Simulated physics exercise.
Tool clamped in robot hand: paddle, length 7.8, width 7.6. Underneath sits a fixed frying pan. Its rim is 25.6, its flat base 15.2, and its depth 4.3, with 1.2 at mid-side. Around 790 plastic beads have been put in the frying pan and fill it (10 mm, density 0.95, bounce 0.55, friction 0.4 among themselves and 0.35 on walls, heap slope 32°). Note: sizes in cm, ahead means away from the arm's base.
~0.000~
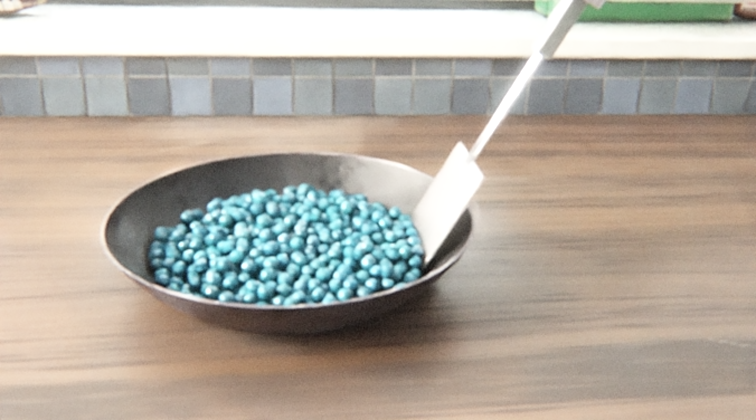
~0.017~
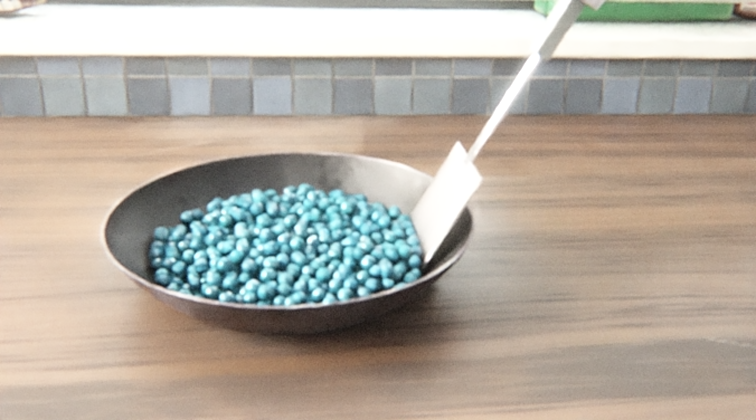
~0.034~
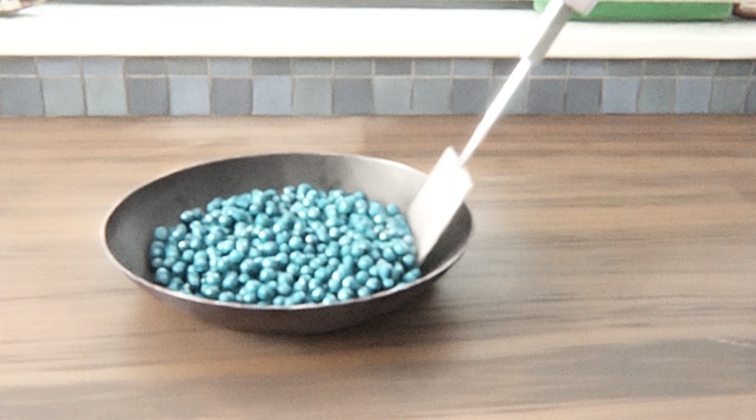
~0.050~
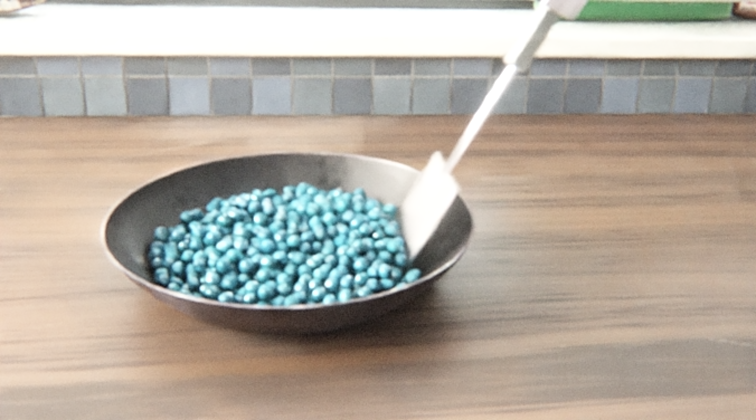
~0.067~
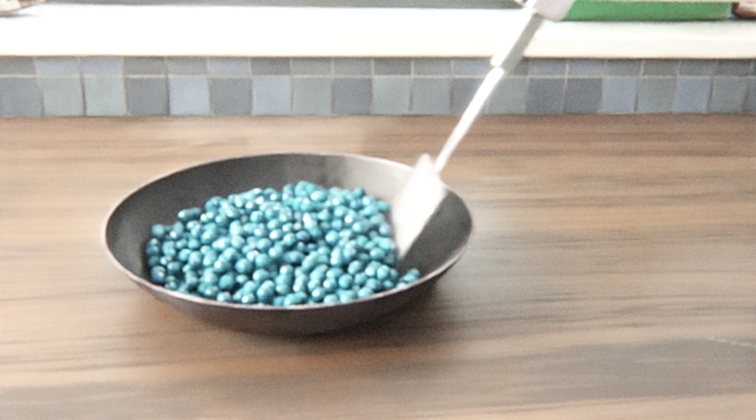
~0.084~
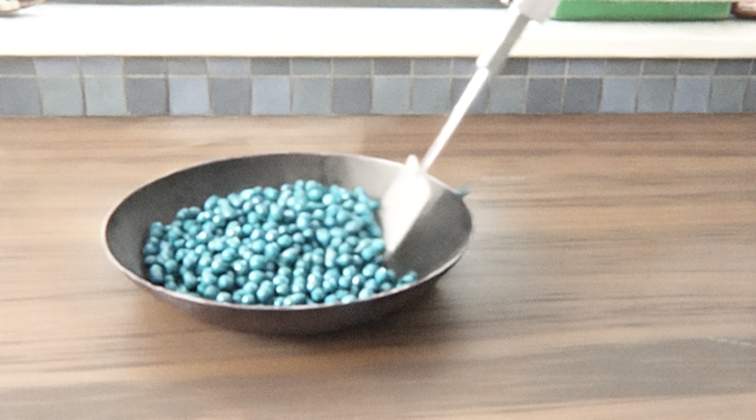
A dark frying pan full of shiny teal beads sat on a wooden counter while a pale, flat paddle at its right side moved slowly left, pushing the nearby beads over a little.
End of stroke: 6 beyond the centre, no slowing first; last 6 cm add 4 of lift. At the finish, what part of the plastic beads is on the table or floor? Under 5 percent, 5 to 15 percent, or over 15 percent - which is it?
It is under 5 percent.
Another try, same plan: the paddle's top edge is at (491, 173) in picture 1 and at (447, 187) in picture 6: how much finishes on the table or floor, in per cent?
Some 0 per cent.
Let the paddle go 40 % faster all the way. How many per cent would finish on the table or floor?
Some 10 in a hundred.
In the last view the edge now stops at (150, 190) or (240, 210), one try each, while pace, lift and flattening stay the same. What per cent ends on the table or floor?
About 25 and 0 per cent.
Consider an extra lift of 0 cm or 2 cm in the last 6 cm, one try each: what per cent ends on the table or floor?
Some 5 and 5 per cent.
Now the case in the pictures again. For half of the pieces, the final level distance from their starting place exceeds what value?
Near 3 cm, measured level.
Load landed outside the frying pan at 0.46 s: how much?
Roughly 2 percent.
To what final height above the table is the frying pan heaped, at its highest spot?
About 5.5 cm above the table.
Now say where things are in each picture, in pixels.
The first picture shows paddle top edge at (472, 158), sloping 61°; upper third of the load around (297, 236), from x 155 to 415, top at y 190; 790 in the frying pan.
The second picture shows paddle top edge at (470, 159), sloping 61°; upper third of the load around (297, 235), from x 155 to 415, top at y 190.
The third picture shows paddle top edge at (460, 164), sloping 61°; upper third of the load around (299, 234), from x 155 to 415, top at y 190.
The fourth picture shows paddle top edge at (447, 169), sloping 61°; upper third of the load around (297, 233), from x 155 to 415, top at y 190.
The fifth picture shows paddle top edge at (434, 172), sloping 61°; upper third of the load around (292, 232), from x 155 to 435, top at y 190.
The sixth picture shows paddle top edge at (421, 173), sloping 61°; upper third of the load around (291, 232), from x 150 to 460, top at y 185; 790 in the frying pan.
After 0.16 s, sloping 61°, highest piece 10 above the table; 789 in the frying pan, 1 on the blade or in flight.
After 0.23 s, sloping 61°, highest piece 9 above the table; 789 in the frying pan, 1 on the blade or in flight.
After 0.46 s, sloping 61°, highest piece 6 above the table; 766 in the frying pan, 18 on the table or floor, 6 on the blade or in flight.
After 1.51 s, sloping 61°, highest piece 5 above the table; 766 in the frying pan, 24 on the table or floor.
At rest, 766 in the frying pan, 24 on the table or floor. That is 3 % on the table or floor.
